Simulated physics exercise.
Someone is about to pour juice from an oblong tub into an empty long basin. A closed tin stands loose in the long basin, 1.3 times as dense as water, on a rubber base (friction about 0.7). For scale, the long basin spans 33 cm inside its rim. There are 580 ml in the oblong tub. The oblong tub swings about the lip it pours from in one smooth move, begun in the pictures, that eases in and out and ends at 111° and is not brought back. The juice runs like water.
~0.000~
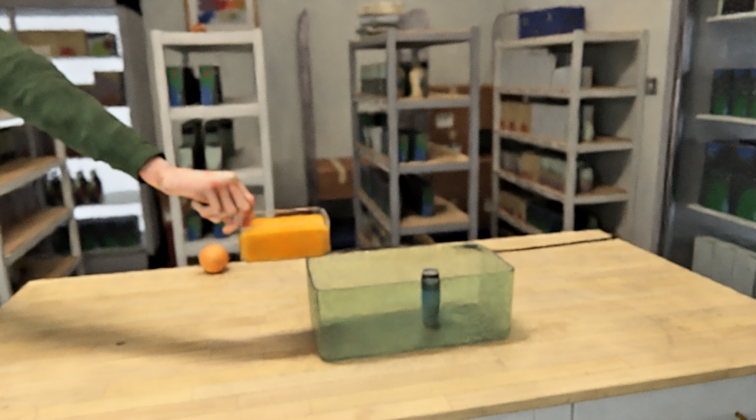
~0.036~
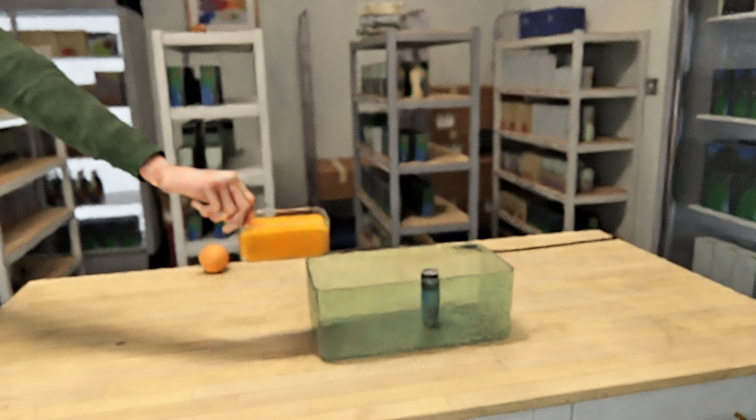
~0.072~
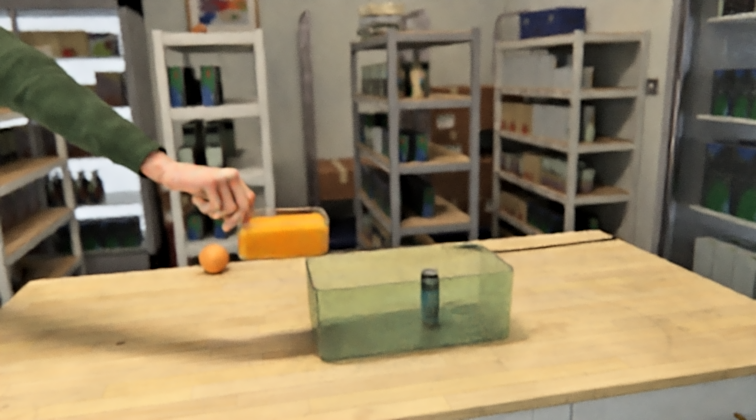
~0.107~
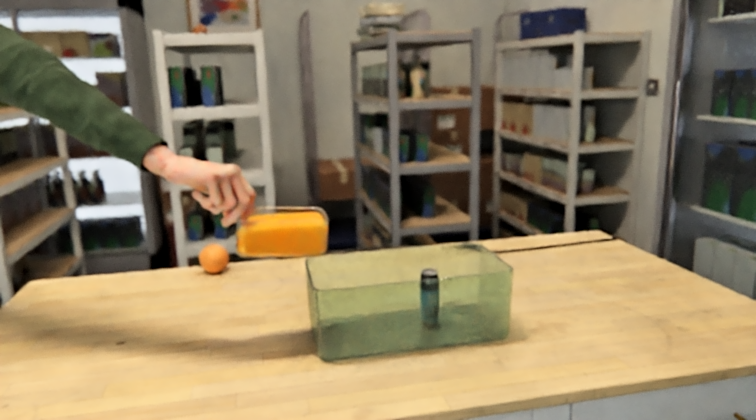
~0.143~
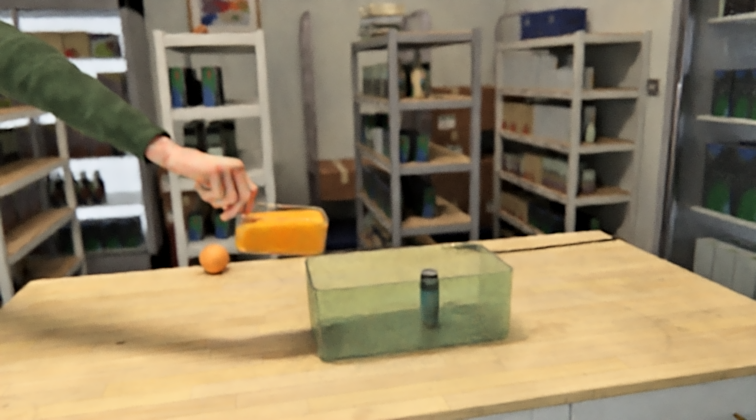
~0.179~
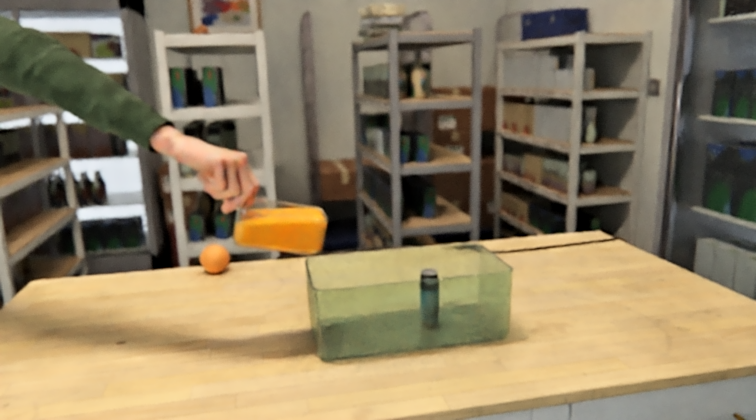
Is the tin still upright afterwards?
The tin remains upright.
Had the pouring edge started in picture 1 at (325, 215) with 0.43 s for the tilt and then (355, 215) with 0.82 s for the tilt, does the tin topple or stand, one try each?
First it stays up; then it goes over.
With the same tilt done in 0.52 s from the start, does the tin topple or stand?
Then it keeps standing.
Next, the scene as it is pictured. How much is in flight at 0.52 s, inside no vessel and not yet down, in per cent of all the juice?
Near 46 in a hundred.
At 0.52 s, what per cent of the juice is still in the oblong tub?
Near 40 in a hundred.
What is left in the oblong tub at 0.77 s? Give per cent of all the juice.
About 3 per cent.
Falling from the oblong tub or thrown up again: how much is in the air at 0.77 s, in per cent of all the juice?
About 7 per cent.
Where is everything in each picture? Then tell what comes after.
In the first picture, it leans 0°; its right rim is at (326, 215); the juice meets the walls at (241, 227) and (325, 220); the long basin's rim runs from (310, 274) to (497, 256); the tin's top is at (430, 274).
In the second picture, it leans 1°; its right rim is at (326, 215); the juice meets the walls at (240, 226) and (324, 219).
In the third picture, it leans 2°; its right rim is at (325, 215); the juice meets the walls at (240, 225) and (324, 219).
In the fourth picture, it leans 5°; its right rim is at (325, 215); the juice meets the walls at (239, 223) and (323, 217).
In the fifth picture, it leans 8°; its right rim is at (325, 216); the juice meets the walls at (238, 220) and (323, 215).
In the sixth picture, it leans 13°; its right rim is at (324, 216); the juice meets the walls at (237, 216) and (323, 213).
Then, 0.52 s in, the tilt is 78° and 40 per cent is still to pour; the tin stands where it began.
Then, 0.77 s in, the tilt is 110° and 3 per cent is still to pour; the tin stands where it began.
Then, 1.03 s in, the tilt is 111° and 0 per cent is still to pour; the tin stands where it began.
Then, 1.32 s in, the tilt is 111° and 0 per cent is still to pour; the tin stands where it began.
Finally, the tin stands where it began.
